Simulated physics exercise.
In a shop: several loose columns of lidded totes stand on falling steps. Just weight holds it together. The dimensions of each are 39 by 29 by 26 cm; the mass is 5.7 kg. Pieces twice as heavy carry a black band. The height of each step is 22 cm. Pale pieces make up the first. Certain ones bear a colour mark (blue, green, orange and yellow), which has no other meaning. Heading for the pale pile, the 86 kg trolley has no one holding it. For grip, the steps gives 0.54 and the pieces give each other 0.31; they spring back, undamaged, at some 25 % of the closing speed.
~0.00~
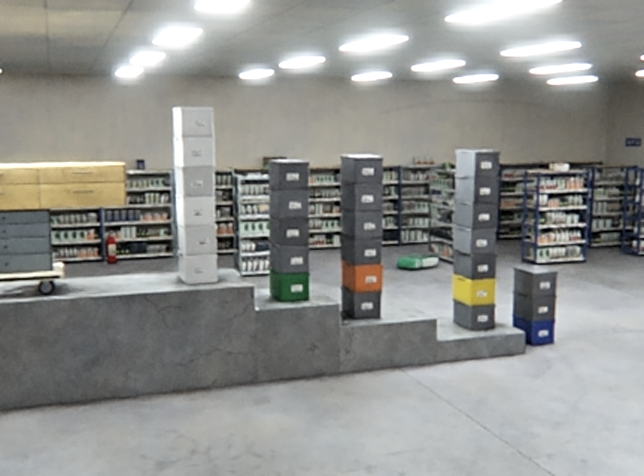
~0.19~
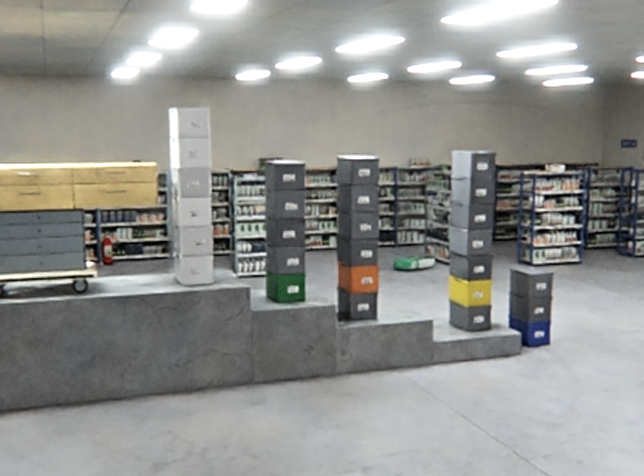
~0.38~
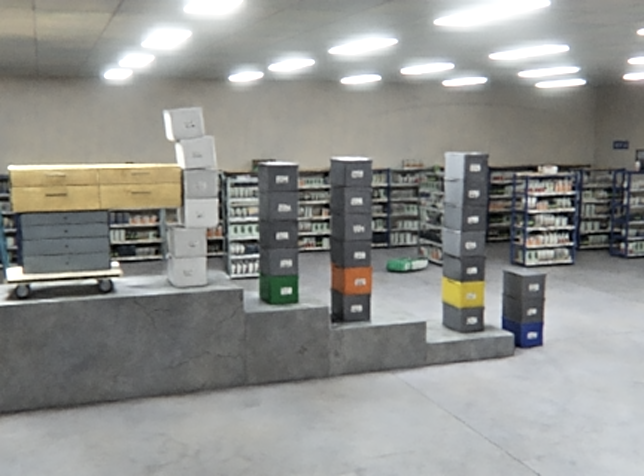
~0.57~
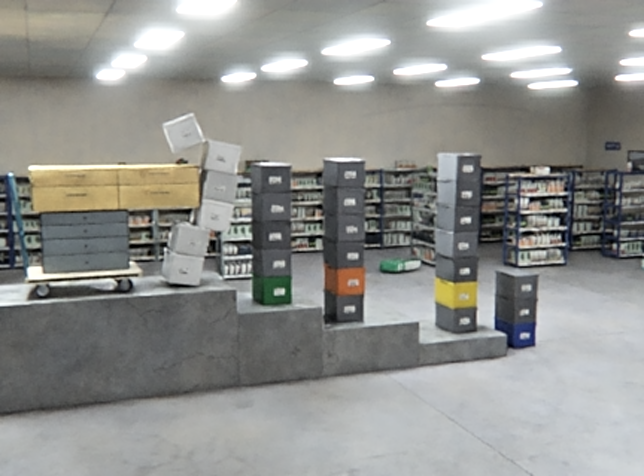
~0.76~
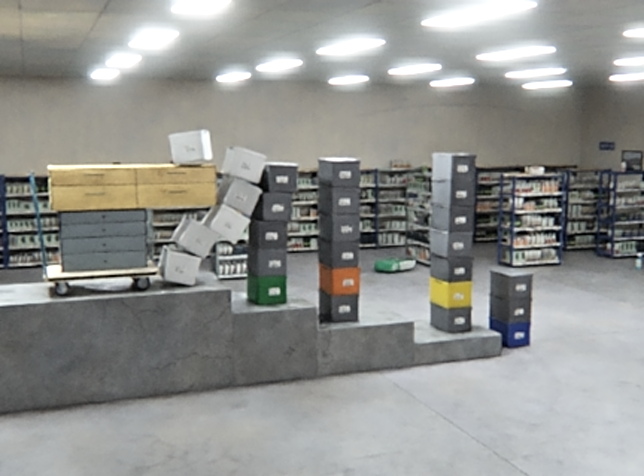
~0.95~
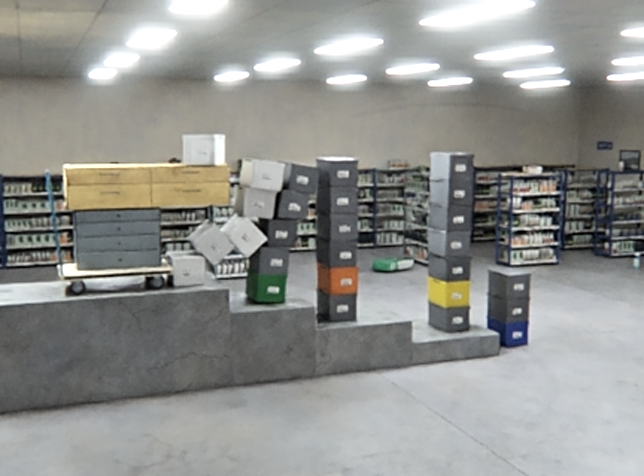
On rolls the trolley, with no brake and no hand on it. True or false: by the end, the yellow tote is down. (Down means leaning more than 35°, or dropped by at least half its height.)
True.
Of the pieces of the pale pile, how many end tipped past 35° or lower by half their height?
Count: 5 pale pieces.
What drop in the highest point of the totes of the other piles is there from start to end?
By about 95 cm, start to end.
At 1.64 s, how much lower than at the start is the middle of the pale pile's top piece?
Roughly 20 cm.
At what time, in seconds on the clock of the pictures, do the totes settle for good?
At roughly 4.0 seconds.
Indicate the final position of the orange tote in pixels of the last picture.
Roughly (373, 299).
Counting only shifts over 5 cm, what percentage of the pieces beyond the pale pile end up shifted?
I get 80 %.
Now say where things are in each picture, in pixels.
In the first picture (pixels give the middle of a visible side; the camera pans a little), load (119, 177) 47 cm short; yellow tote (483, 293); blue tote (544, 333); orange tote (369, 279); none of the others has stirred.
Load (151, 177) 17 cm short; yellow tote (480, 294), in the second picture.
Load (176, 178) 11 cm in, top of the pale pile leaning 6°; yellow tote (473, 295); none of the others has stirred, in the third picture.
Load (193, 178) 33 cm in, top of the pale pile leaning 21°; yellow tote (465, 296); none of the others has stirred, in the fourth picture.
Load (211, 177) 53 cm in, top of the pale pile leaning 8°; yellow tote (460, 295); movement in 2 of them, in the fifth picture.
Load (224, 176) 67 cm in; yellow tote (458, 295); green tote (272, 289) 5° from how it stood; orange tote (345, 281); steepest lean 10°, the tote at (304, 179); movement in 5 of them, in the sixth picture.
After 1.64 s, 5 of the pale pile down; 4 of the 21 other totes down; yellow tote unmoved; orange tote 17° from how it stood.
After 2.74 s, 5 of the pale pile down; 14 of the 21 other totes down; yellow tote 40° from how it stood, 10 cm lower; orange tote on its side.
In the end (4.3 s), 5 of the pale pile down; 16 of the 21 other totes down; yellow tote 40° from how it stood, 30 cm lower; orange tote on its side; green tote unmoved. From the last view, middles, yellow tote near (482, 314), orange tote near (373, 299).
